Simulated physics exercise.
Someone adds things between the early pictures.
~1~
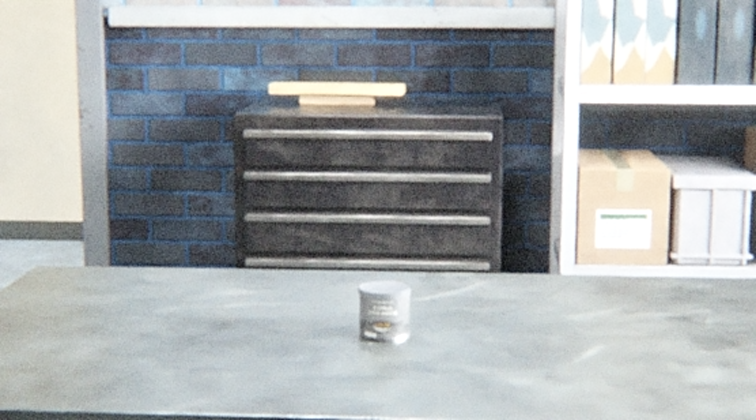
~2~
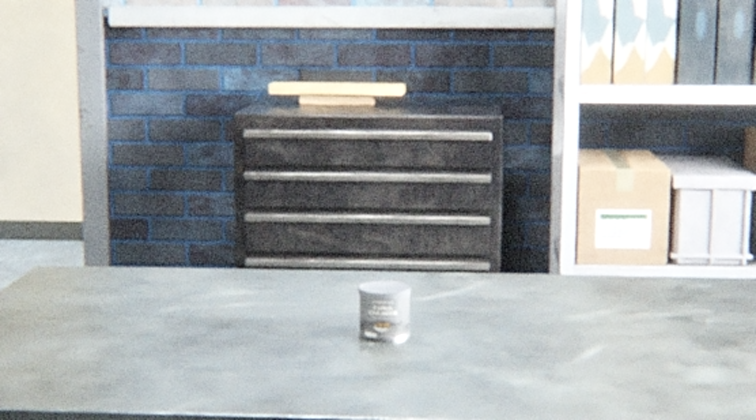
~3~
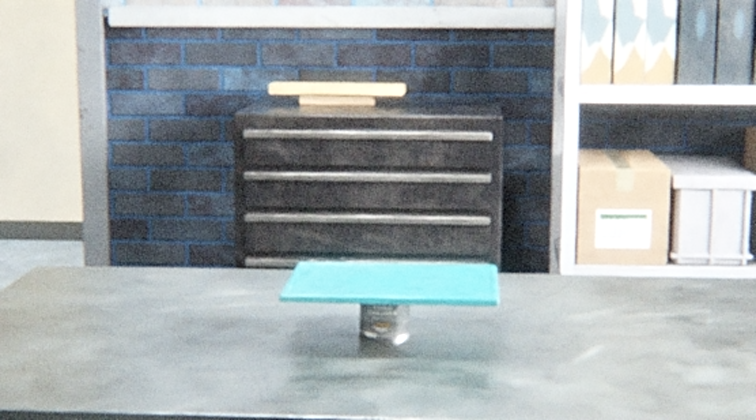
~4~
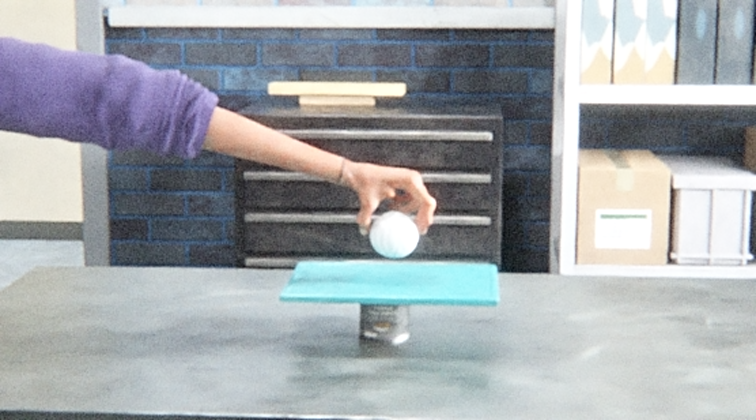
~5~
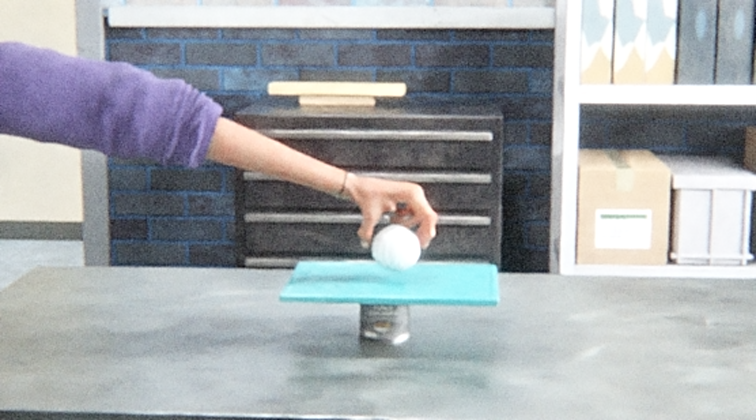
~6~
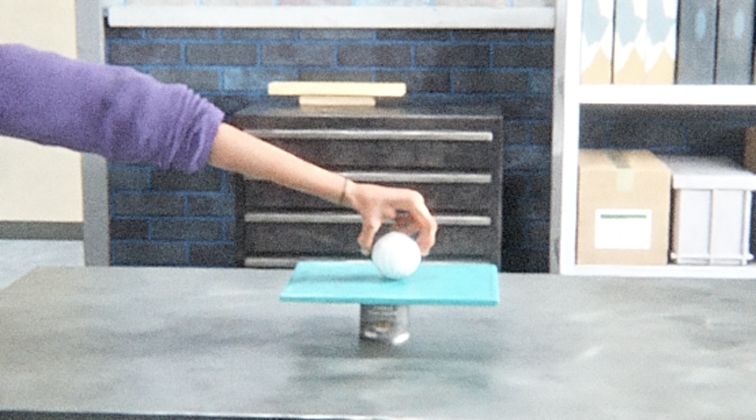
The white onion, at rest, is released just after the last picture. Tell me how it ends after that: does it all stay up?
Yes.
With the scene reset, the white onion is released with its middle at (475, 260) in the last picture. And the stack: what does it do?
What happens next is that it goes down.
Then, 0.80 s later than the last frame, all is still.
Then, 1.70 s later than the last frame, white onion resting near (396, 256).
When it is over, all 3 as before. End places, in pixels of the last picture, white onion near (396, 256). The stack holds.
